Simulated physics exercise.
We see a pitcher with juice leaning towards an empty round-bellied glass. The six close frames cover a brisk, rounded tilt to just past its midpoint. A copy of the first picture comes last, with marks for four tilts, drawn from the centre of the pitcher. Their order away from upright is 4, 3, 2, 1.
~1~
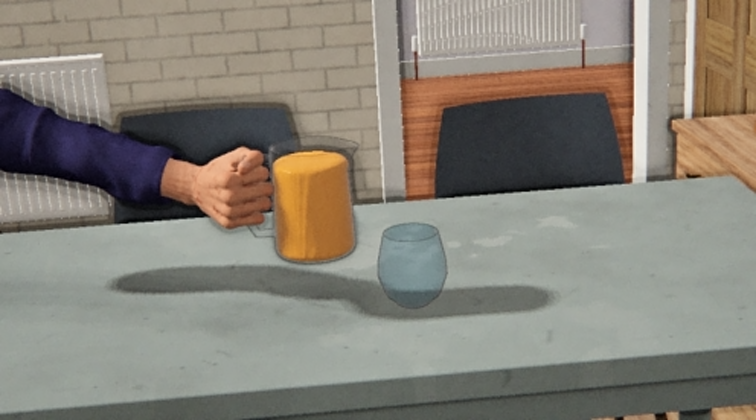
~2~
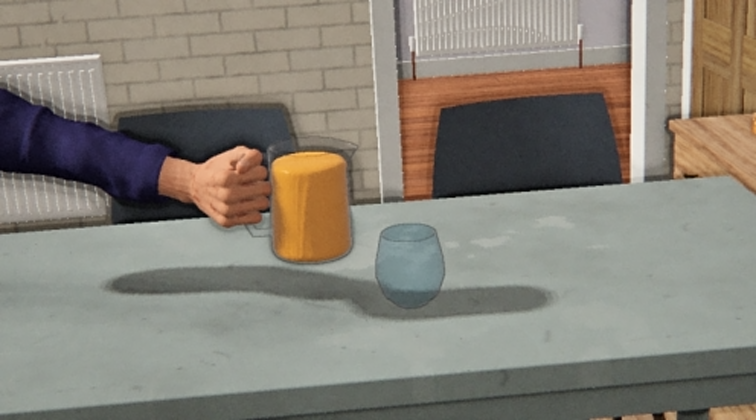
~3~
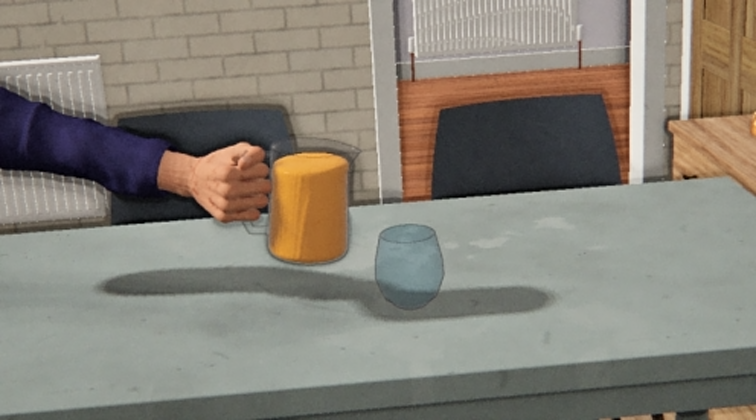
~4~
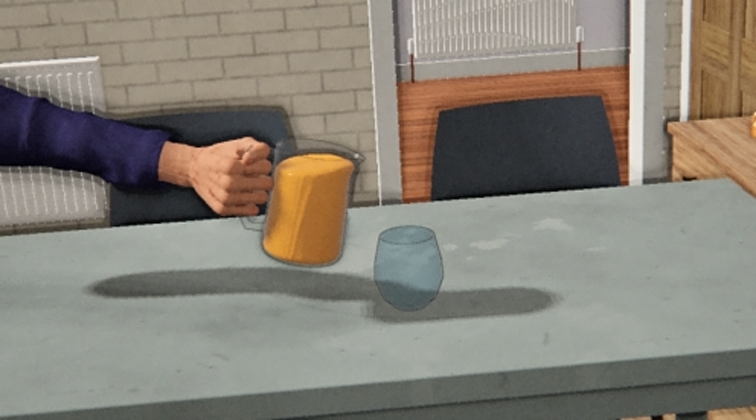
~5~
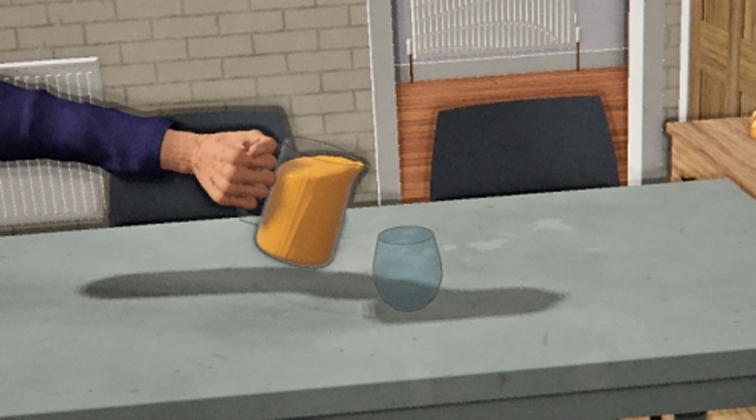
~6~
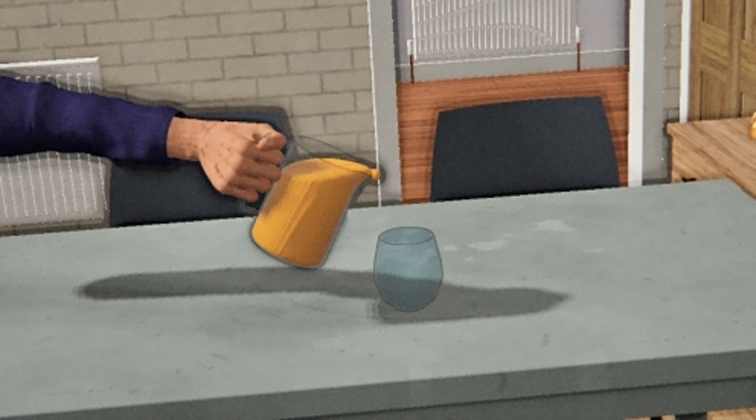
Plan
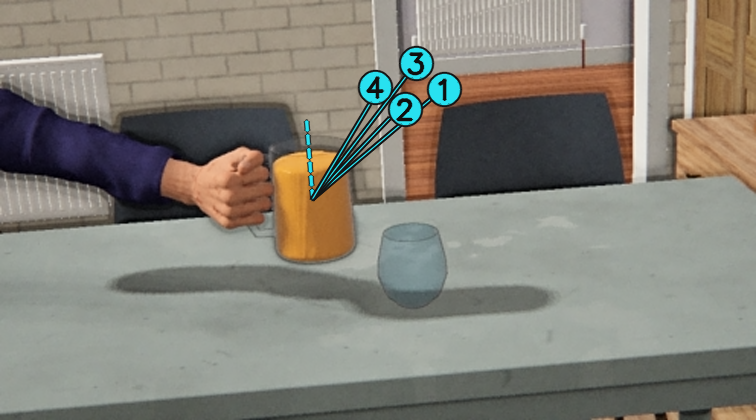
In this clip, a hand in a dark purple sleeve holds a clear pitcher of orange juice upright over a grey table, then tilts it rightward toward an empty round-bellied glass until juice reaches over the lip.
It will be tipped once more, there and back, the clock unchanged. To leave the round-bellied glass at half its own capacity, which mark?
Use line 1.
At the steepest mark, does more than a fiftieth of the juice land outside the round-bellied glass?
No, it does not.
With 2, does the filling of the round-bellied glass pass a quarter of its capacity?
Yes, clearly.
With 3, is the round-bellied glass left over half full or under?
Under half.
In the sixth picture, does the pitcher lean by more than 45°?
No, it does not.
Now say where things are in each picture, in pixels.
The first frame shows upright, lip at (358, 145); rim of the round-bellied glass round (410, 232); nothing has left yet.
The second frame shows upright, lip at (357, 146); nothing has left yet.
The third frame shows tipped about 6°, lip at (359, 150); nothing has left yet.
The fourth frame shows tipped about 12°, lip at (364, 157); nothing has left yet.
The fifth frame shows tipped about 20°, lip at (369, 165); nothing has left yet.
The sixth frame shows tipped about 28°, lip at (374, 175); juice is over the lip, down to (374, 175).
On the marked copy, 1 at (430, 99); 2 at (389, 118); 3 at (406, 76); 4 at (369, 104).
If 1 is chosen, the round-bellied glass ends with about 50 % of what it can hold.
If 2 is chosen, the round-bellied glass ends with about 37 % of what it can hold.
If 3 is chosen, the round-bellied glass ends with about 25 % of what it can hold.
If 4 is chosen, the round-bellied glass ends with about 16 % of what it can hold.
